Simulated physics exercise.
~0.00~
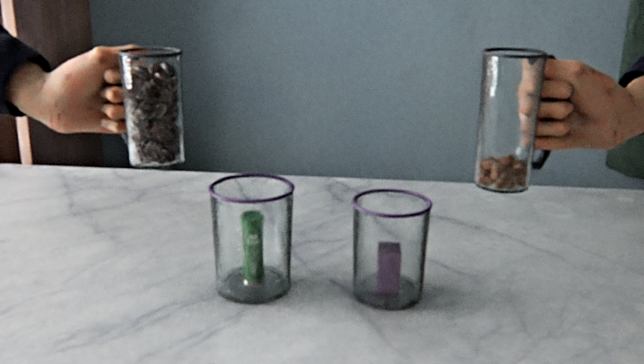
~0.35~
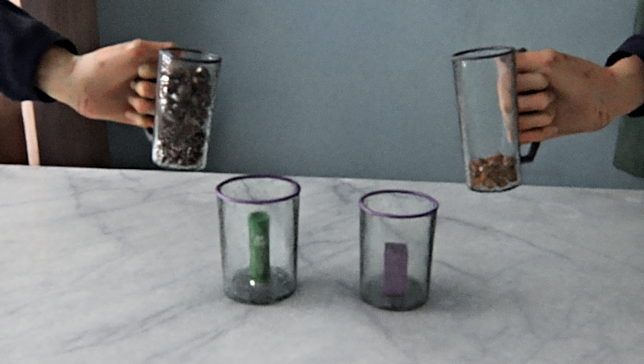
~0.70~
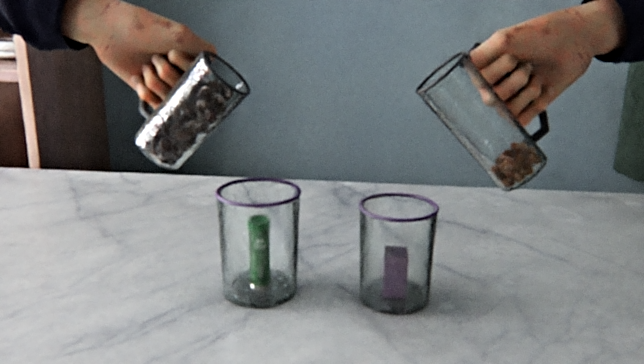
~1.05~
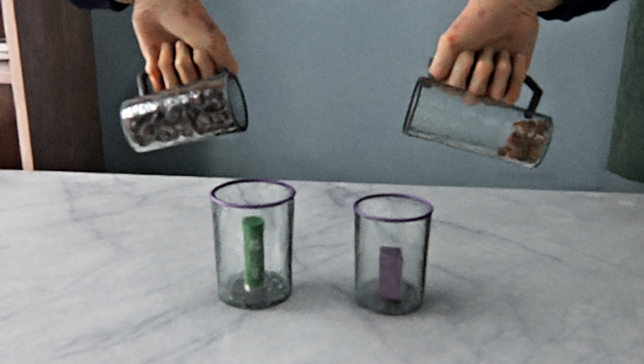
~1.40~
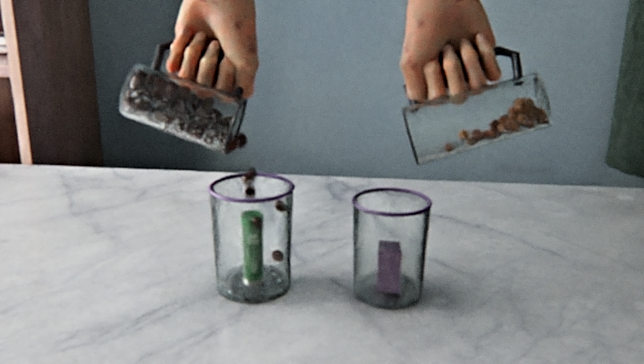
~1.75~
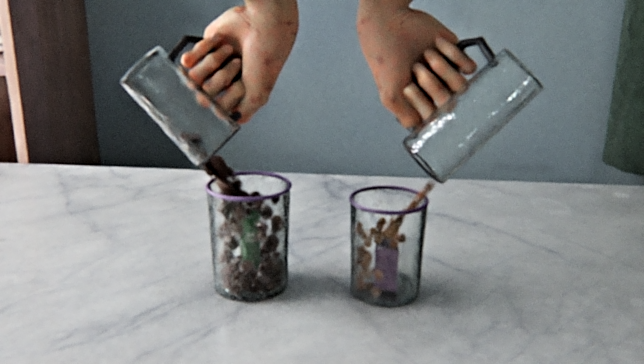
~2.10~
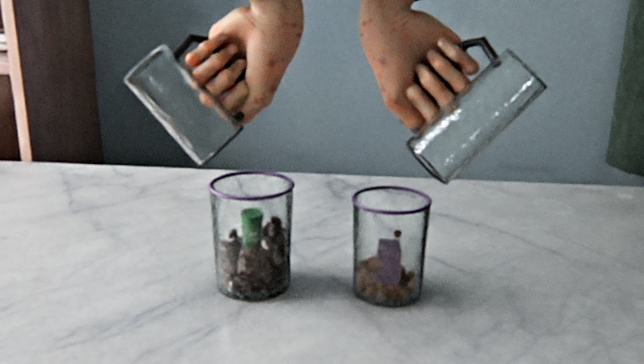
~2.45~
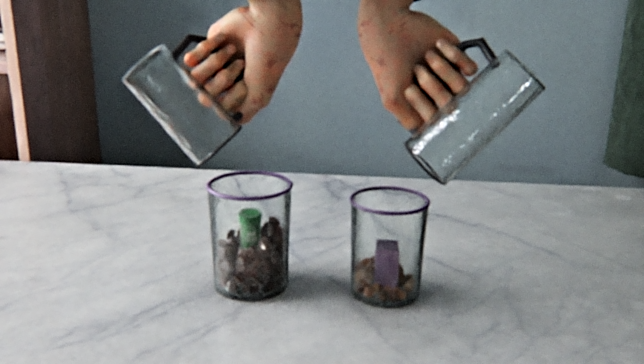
We see two hands tip clear cups over two purple-rimmed glasses, pouring dark pieces around a green object on the left, then brown pieces around a purple block on the right. The upturned cups end empty, and both objects still stick out above the settled pieces.
